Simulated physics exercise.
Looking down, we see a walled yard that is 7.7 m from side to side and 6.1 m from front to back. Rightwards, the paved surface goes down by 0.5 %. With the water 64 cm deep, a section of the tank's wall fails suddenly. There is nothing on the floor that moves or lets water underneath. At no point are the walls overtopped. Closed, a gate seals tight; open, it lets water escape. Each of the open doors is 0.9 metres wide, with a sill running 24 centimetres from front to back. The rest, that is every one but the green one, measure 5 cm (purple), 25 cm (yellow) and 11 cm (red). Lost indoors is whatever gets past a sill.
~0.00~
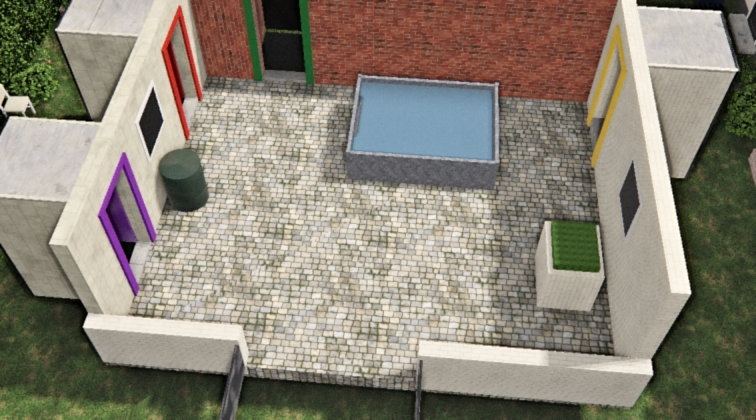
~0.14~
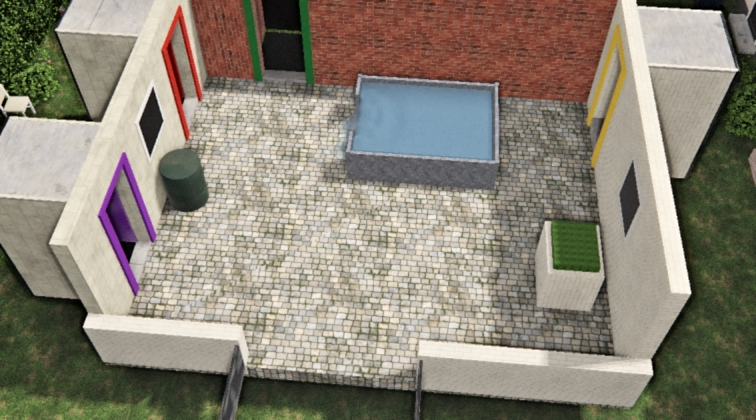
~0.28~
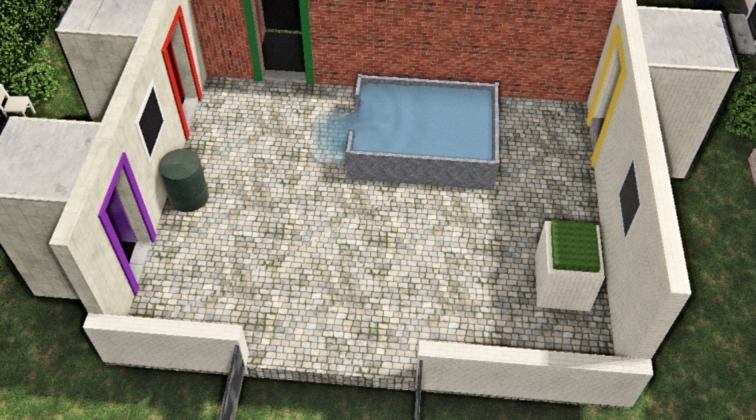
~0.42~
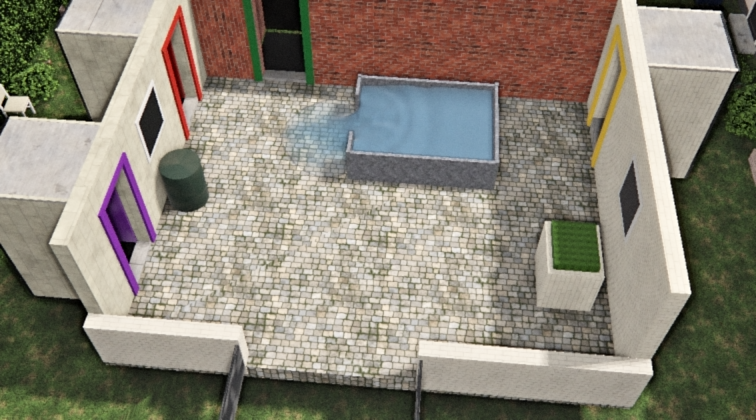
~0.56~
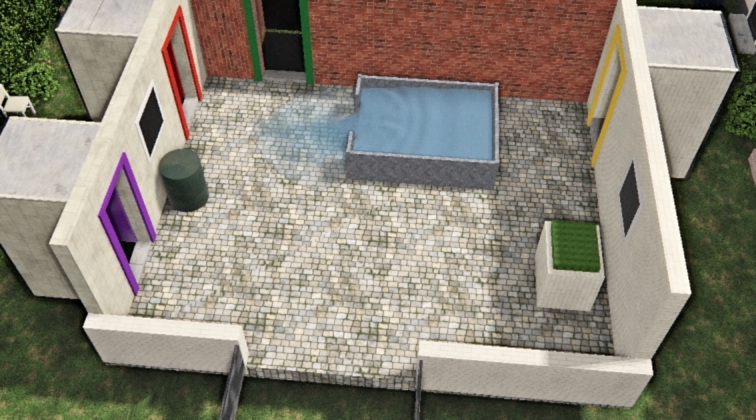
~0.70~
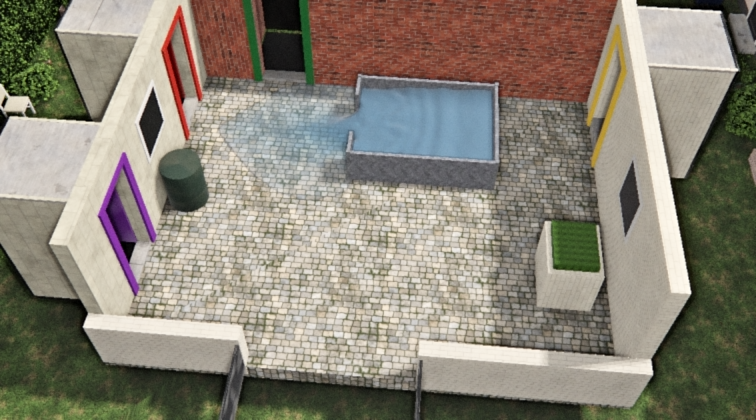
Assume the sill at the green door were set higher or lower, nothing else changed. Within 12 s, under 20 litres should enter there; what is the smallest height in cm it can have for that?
Around 14 cm.
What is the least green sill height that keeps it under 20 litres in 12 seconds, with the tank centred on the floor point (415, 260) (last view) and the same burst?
Minimum: Approx. 8.0 cm.
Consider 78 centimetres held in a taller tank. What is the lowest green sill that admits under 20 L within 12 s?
A step of about 18 cm does it.
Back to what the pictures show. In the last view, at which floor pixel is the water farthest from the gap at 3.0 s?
Somewhere near the pixel (120, 341).
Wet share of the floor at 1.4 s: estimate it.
I'd say near 25 percent.
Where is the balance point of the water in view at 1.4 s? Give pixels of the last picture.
It lies near (387, 141) in the last picture.
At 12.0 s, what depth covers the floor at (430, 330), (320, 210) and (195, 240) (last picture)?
Depths of roughly 3 cm, 2 cm and 4 cm, in that order.
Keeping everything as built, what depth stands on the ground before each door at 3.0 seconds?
Purple door 7 cm, yellow door 0 cm, red door 27 cm, green door 12 cm.
After 1.4 s water covers 25 % of the floor, deepest (37 cm) near (349, 137); 14 cm at the green door, 0 litres in over its 7 cm sill.
After 3.0 s water covers 30 % of the floor, deepest (30 cm) near (191, 125); 12 cm at the green door, 38 litres in over its 7 cm sill.
After 12.0 s water covers 80 % of the floor, deepest (10 cm) near (182, 183); 8 cm at the green door, 209 litres in over its 7 cm sill.
At the green door as built, the water arrived by 0.8 s and peaked near 17 cm at 4.6 s.
Run again over the same 12 s with other heights there, 42 litres in over 12.5 cm, 3 litres over 17 cm. The limit of 20 litres is kept from about 14 cm up.
